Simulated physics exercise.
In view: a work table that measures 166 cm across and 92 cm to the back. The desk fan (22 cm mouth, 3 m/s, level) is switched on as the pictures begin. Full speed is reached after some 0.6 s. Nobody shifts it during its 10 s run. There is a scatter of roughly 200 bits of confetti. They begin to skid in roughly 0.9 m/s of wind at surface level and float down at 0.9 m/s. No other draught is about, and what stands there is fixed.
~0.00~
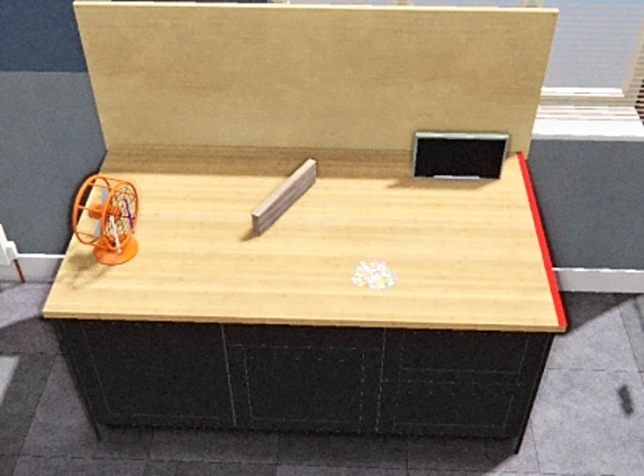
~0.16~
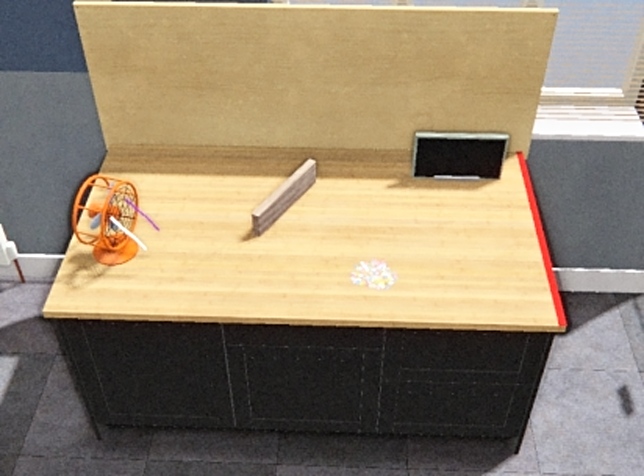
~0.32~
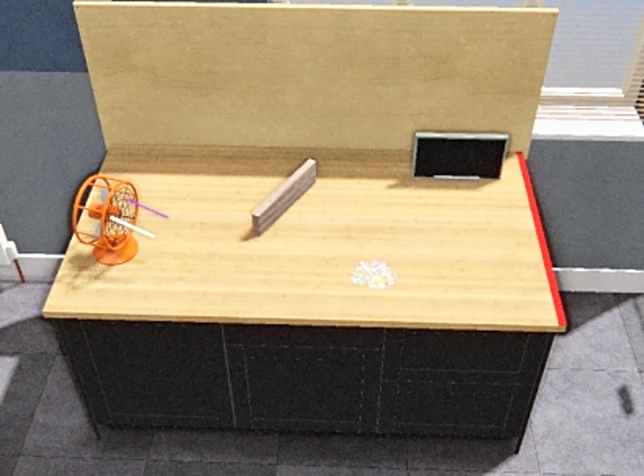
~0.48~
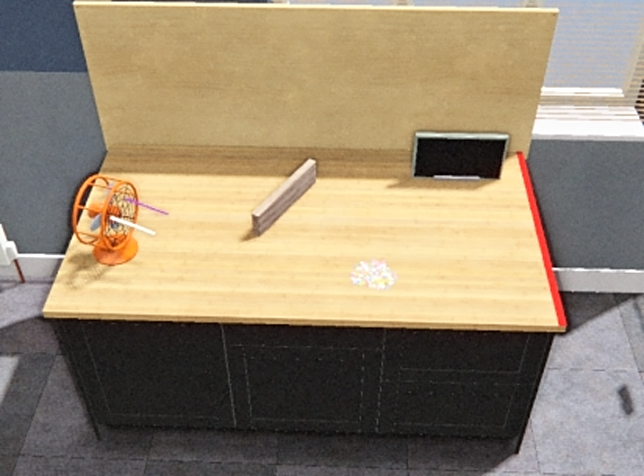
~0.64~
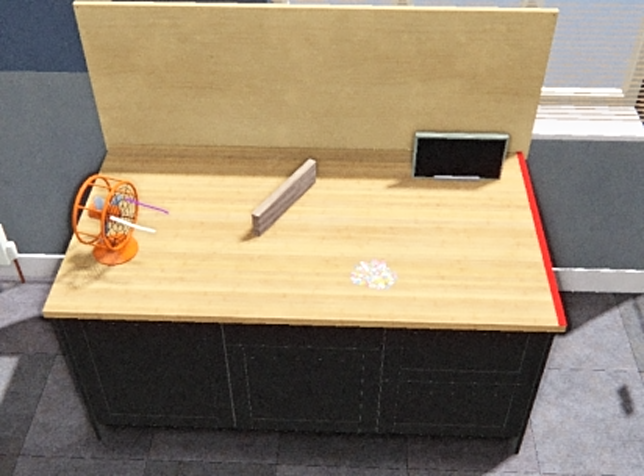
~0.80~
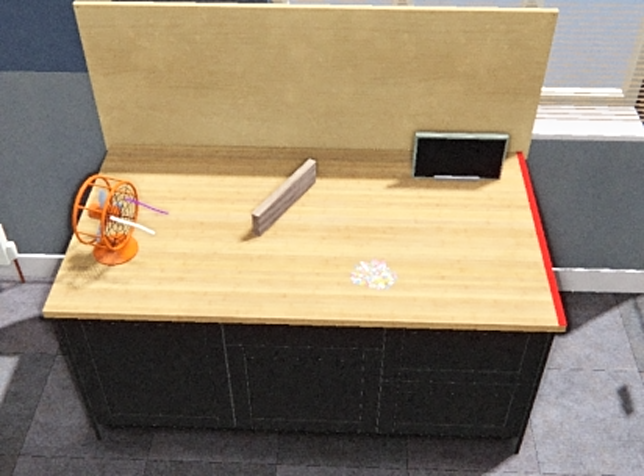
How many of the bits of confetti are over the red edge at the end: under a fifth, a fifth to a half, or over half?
By then over half are over the red edge.
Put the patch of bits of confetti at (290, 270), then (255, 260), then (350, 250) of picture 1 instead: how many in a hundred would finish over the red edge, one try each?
In turn about 50 %, 30 %, 0 %.
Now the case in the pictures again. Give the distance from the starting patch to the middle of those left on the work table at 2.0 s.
About 60 cm.
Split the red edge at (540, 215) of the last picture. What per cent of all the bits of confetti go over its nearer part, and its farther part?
Some 80 % nearer, 0 % farther.
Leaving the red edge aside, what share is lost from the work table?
Some 5 per cent.
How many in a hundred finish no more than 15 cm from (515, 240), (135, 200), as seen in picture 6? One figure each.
In turn about 15 %, 0 %.
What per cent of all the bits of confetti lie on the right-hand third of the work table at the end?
About 15 %.
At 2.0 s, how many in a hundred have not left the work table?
Some 20 per cent.
After 2.0 s, 77 % are over the red edge; the middle of those still in play is near (531, 239); 20 % have settled or left.
After 3.2 s, 80 % are over the red edge; 98 % have settled or left.
After 5.5 s, 80 % are over the red edge; 99 % have settled or left.
After 10.0 s, at the end, 80 % are over the red edge.
